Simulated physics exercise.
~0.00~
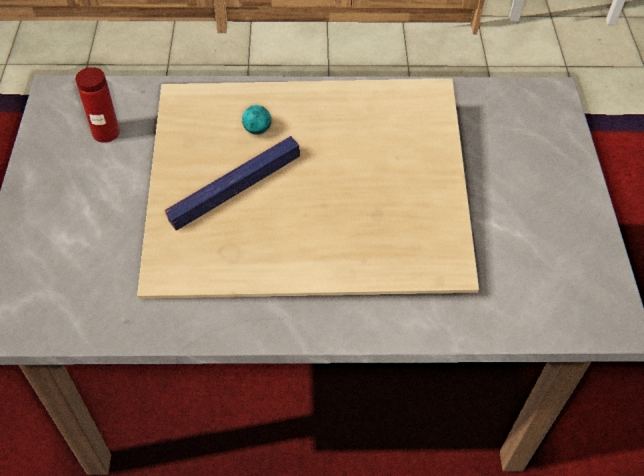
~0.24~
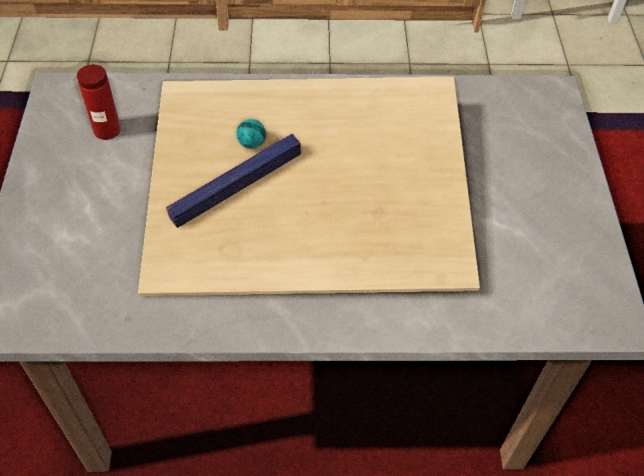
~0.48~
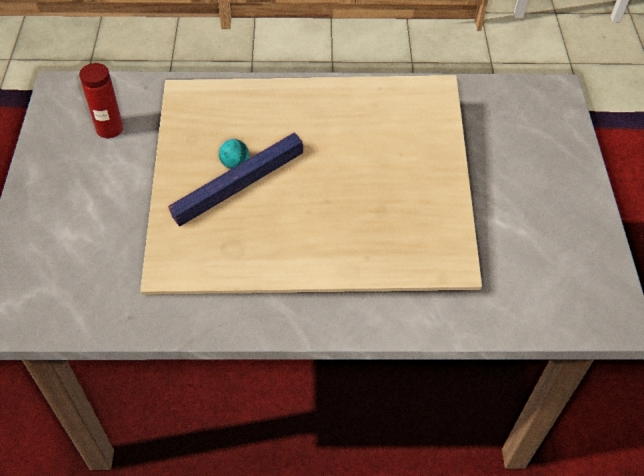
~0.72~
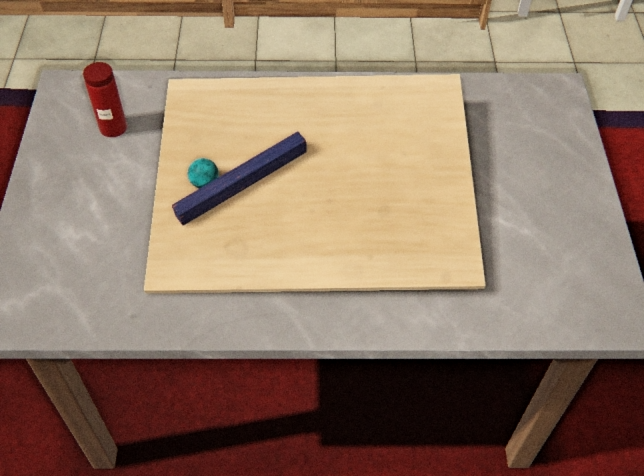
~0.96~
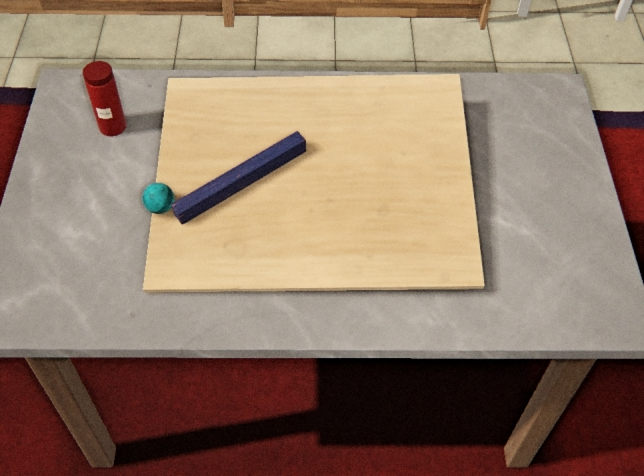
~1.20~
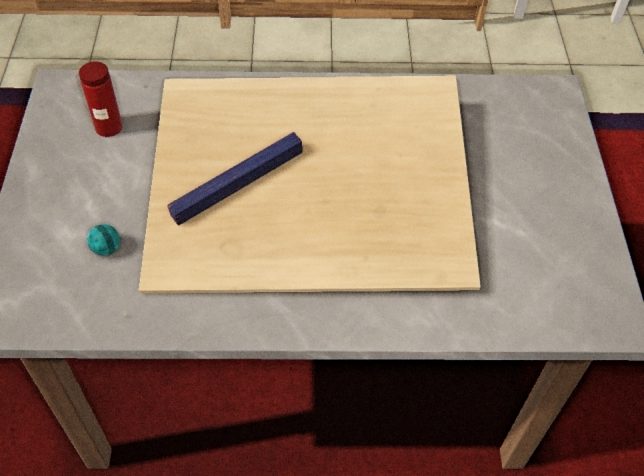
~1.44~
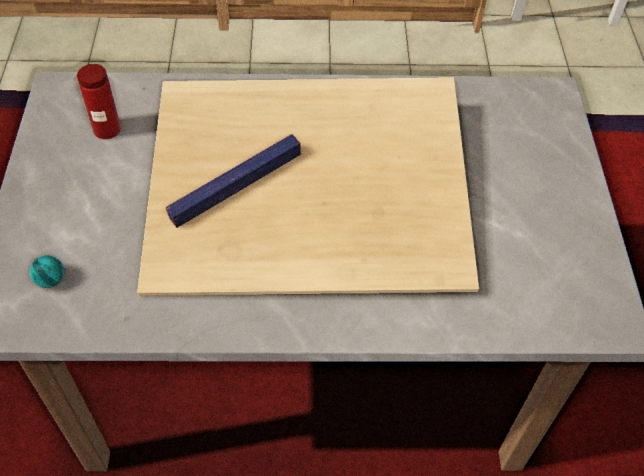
On a tilted wooden board set on a gray table, a turquoise ball rolled down to a dark blue bar, followed it to the left, and went over the board's left edge onto the tabletop, ending near the table's left side while a red jar stayed put.
